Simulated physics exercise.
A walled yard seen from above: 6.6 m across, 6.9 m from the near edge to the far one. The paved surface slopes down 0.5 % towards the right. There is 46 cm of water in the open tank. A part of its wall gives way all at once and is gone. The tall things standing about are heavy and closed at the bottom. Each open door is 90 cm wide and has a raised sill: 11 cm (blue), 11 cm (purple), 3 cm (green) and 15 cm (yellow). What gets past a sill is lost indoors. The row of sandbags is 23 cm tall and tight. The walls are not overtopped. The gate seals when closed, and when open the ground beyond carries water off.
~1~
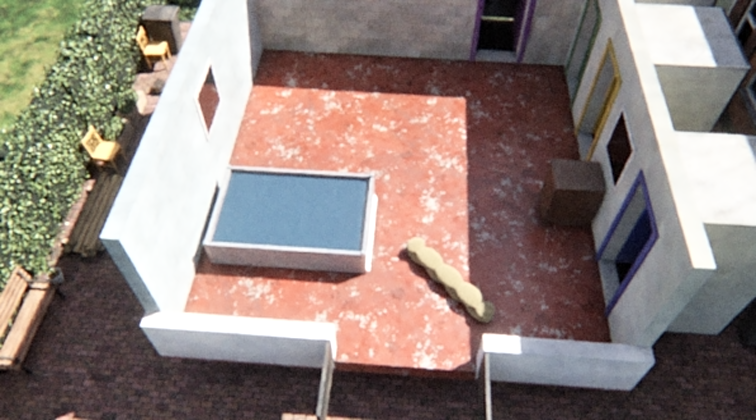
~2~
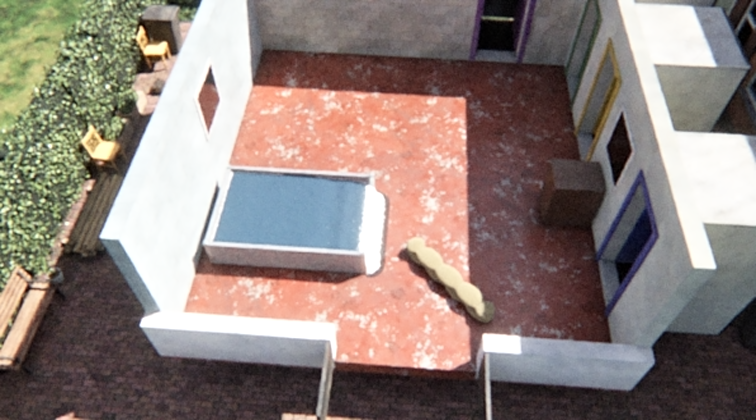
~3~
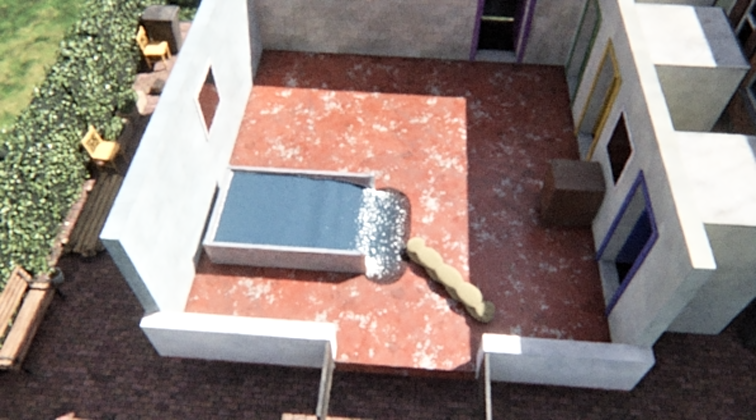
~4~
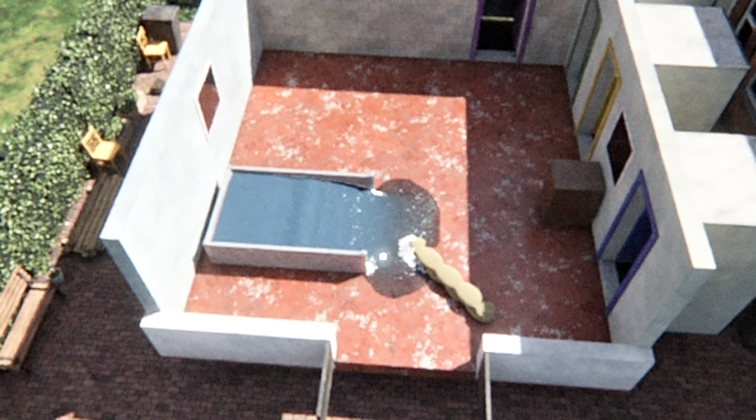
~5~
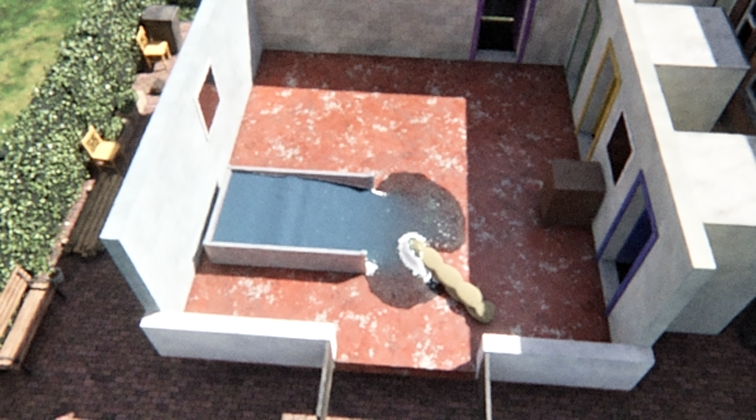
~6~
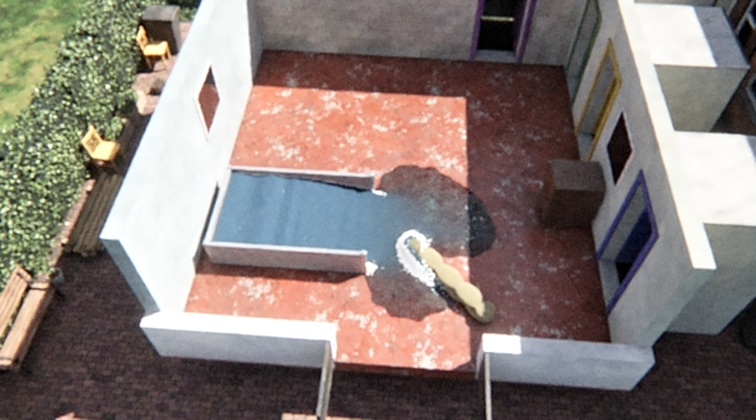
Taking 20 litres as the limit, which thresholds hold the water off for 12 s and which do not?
The water let in: At the blue door it keeps below the limit; at the purple door it does not reach the limit; at the green door it goes over the limit; at the yellow door it keeps below the limit.
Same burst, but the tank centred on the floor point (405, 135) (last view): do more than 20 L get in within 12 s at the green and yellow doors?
Then: Green past it, yellow past it.
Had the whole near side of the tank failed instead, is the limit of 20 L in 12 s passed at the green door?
Against that limit: Green below.
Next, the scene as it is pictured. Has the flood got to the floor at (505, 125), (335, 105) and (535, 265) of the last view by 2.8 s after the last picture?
In turn: Wet, still dry, wet.
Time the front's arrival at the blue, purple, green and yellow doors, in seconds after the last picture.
Blue 1.1 s, purple 3.2 s, green 2.0 s, yellow 1.4 s.
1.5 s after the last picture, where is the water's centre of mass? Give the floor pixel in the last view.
At about (384, 228).
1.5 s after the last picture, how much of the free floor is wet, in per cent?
Some 30 per cent of it.
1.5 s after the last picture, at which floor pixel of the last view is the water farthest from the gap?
At about (573, 145).
Then, 0.7 s after the last picture water covers 20 % of the floor and is deepest (28 cm) near (397, 250); blue door not reached, purple door not reached, green door not reached, yellow door not reached.
Then, 1.5 s after the last picture water covers 30 % of the floor and is deepest (26 cm) near (397, 250); blue door 8 cm at the sill, 0 L in, purple door not reached, green door not reached, yellow door 10 cm at the sill, 0 L in.
Then, 2.8 s after the last picture water covers 45 % of the floor and is deepest (20 cm) near (609, 366); blue door 13 cm at the sill, 5 L in, purple door not reached, green door 7 cm at the sill, 0 L in, yellow door 15 cm at the sill, 0 L in.
Then, 6.3 s after the last picture water covers 55 % of the floor and is deepest (10 cm) near (552, 71); blue door 6 cm at the sill, 11 L in, purple door 8 cm at the sill, 0 L in, green door 9 cm at the sill, 59 L in, yellow door 5 cm at the sill, 1 L in.
Then, 11.3 s after the last picture water covers 80 % of the floor and is deepest (6 cm) near (504, 97); blue door 3 cm at the sill, 11 L in, purple door 5 cm at the sill, 0 L in, green door 6 cm at the sill, 118 L in, yellow door 3 cm at the sill, 1 L in.
